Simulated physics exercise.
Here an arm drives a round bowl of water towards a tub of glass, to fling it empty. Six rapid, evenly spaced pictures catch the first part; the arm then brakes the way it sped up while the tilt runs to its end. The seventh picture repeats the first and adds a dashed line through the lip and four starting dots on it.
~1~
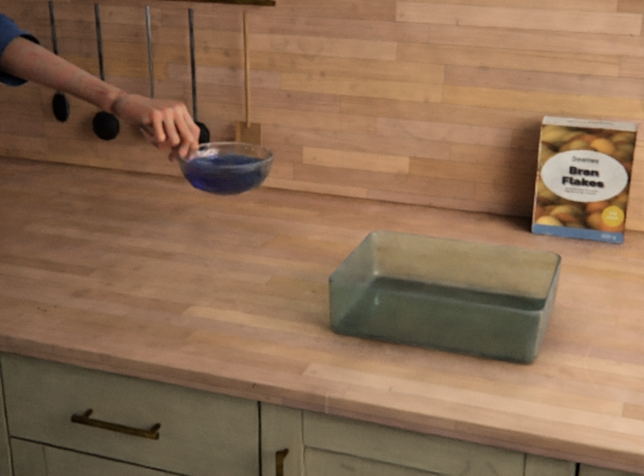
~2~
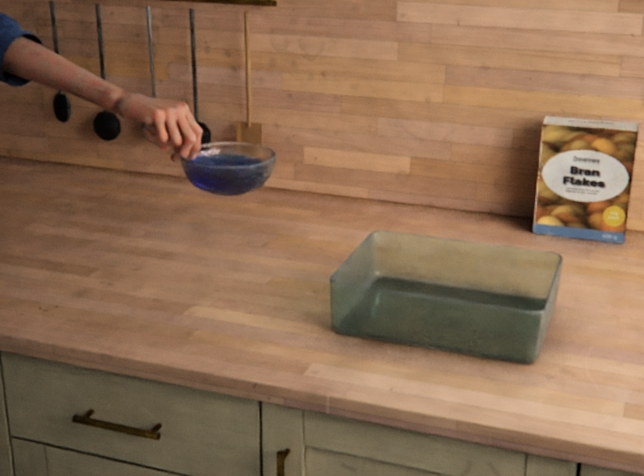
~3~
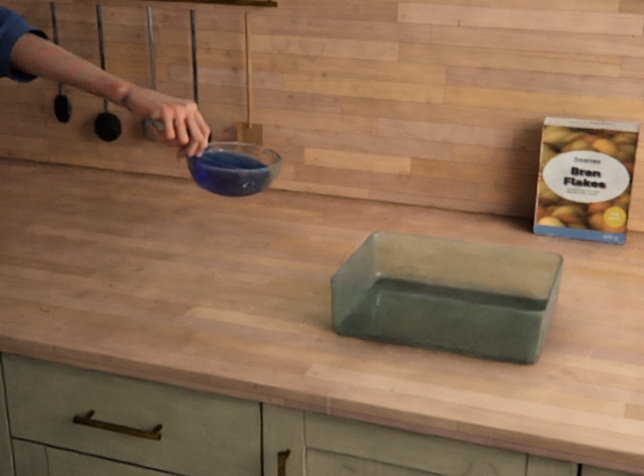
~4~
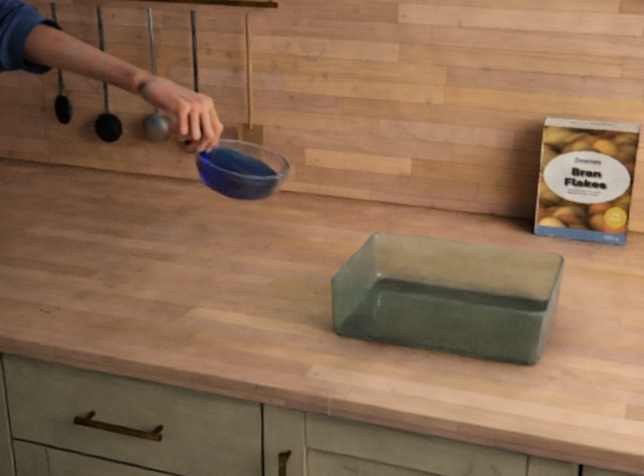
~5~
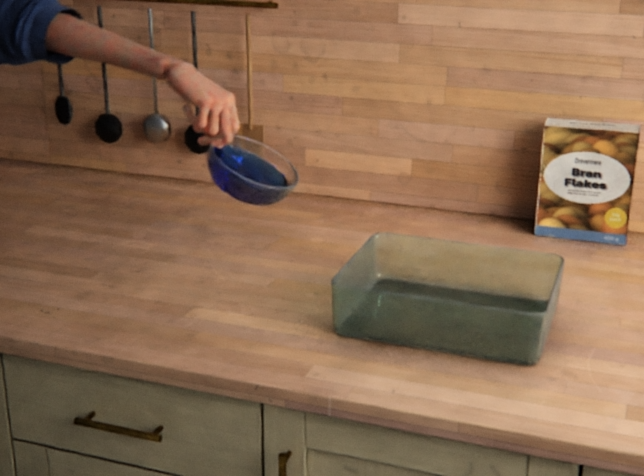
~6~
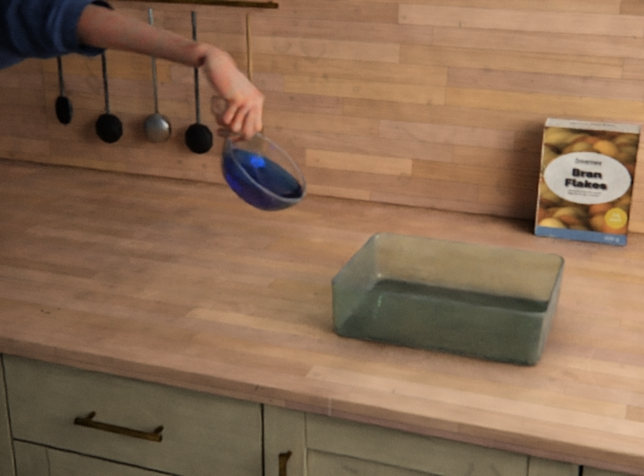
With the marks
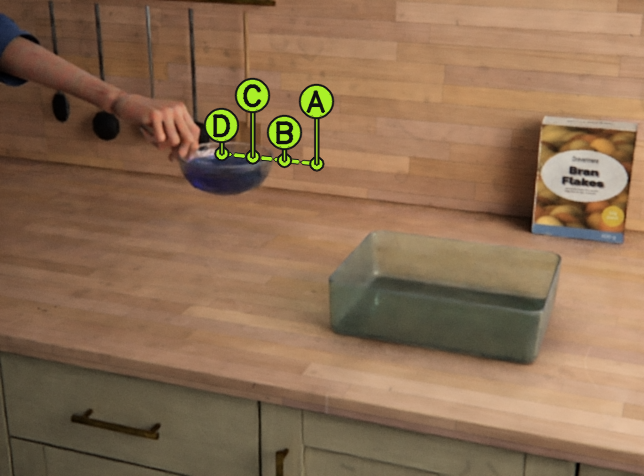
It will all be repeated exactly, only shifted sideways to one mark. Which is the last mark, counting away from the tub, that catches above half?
B will do.
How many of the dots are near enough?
Two of the four.
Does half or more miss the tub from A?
No, not at all.
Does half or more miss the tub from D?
Yes, it does.
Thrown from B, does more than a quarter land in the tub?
Yes.
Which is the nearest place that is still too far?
It is C.
On the marked copy, A at (316, 163); B at (284, 160); C at (252, 157); D at (221, 153).
With A, about 87 % lands in the tub, 1 % falls short and 12 % goes beside or beyond.
With B, about 85 % lands in the tub, 8 % falls short and 8 % goes beside or beyond.
With C, about 13 % lands in the tub, 85 % falls short.
With D, about 0 % lands in the tub, 97 % falls short and 3 % goes beside or beyond.
